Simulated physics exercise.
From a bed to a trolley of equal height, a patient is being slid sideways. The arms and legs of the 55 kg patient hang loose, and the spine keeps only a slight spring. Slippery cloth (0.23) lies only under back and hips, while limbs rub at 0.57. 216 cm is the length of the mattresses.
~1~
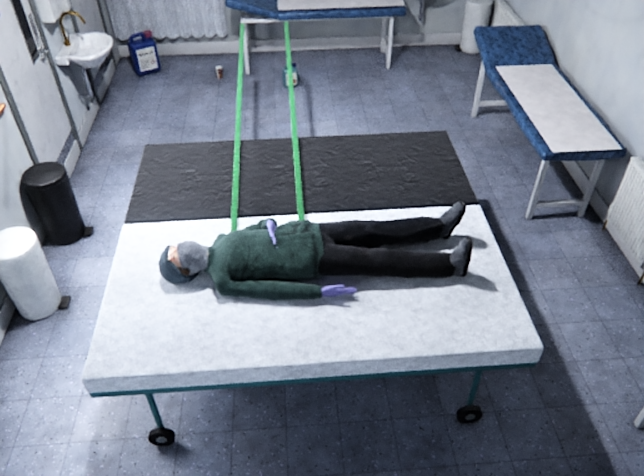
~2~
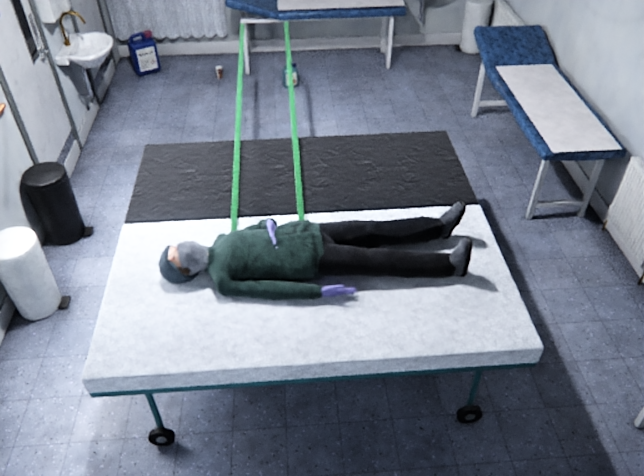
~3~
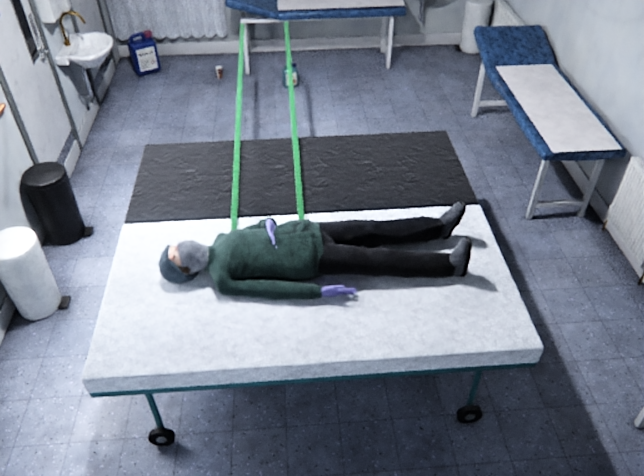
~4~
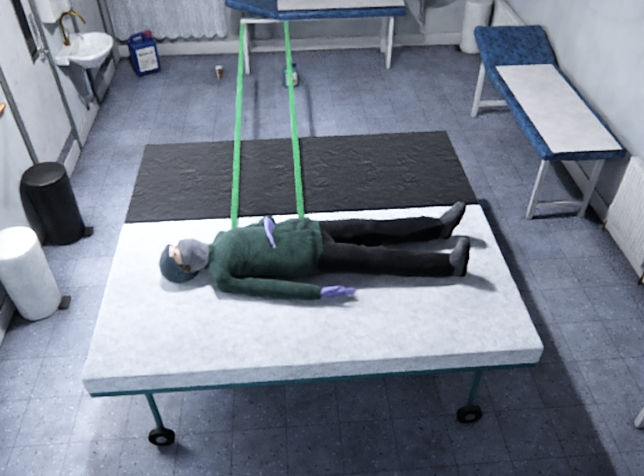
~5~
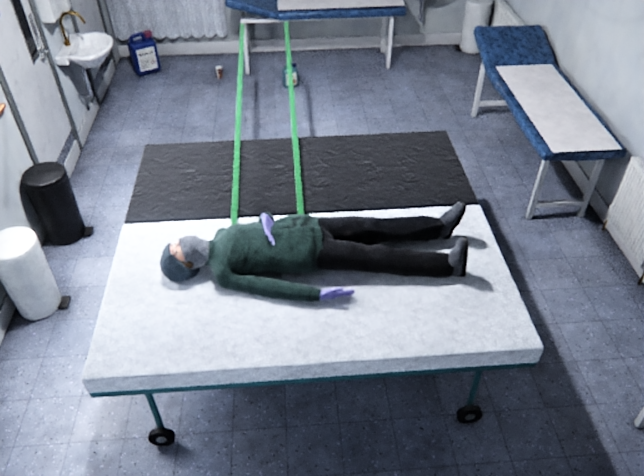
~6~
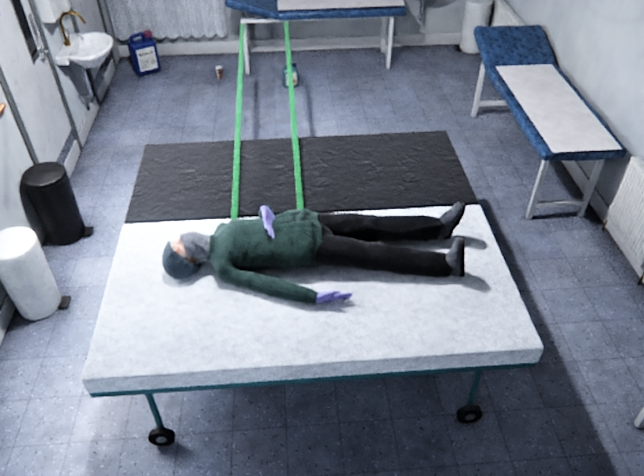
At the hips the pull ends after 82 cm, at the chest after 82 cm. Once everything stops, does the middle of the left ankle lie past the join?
Yes.
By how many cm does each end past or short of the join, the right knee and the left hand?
Right knee 0 short, left hand 84 past.
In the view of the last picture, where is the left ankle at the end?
Roughly at (408, 193).
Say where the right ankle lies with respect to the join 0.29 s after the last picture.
It is roughly 56 cm short of the mark.
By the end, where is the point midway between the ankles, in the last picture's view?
Roughly at (397, 214).
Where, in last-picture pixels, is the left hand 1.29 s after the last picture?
In pixels of the last picture, somewhere around (260, 143).
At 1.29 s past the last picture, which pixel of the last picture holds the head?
Close to (190, 186).
Then, 0.29 s after the last picture the left ankle is 28 cm short of the join, near (435, 228) in the last picture's view.
Then, 0.79 s after the last picture the left ankle is 22 cm short of the join, near (419, 224) in the last picture's view; the left hand 49 cm past the join.
Then, 1.29 s after the last picture the left ankle is 1 cm short of the join, near (410, 202) in the last picture's view; the left hand 75 cm past the join.
When all is still, head crosses the join; left hand crosses the join; right hand stops short of the join; left ankle crosses the join; right ankle stops short of the join.
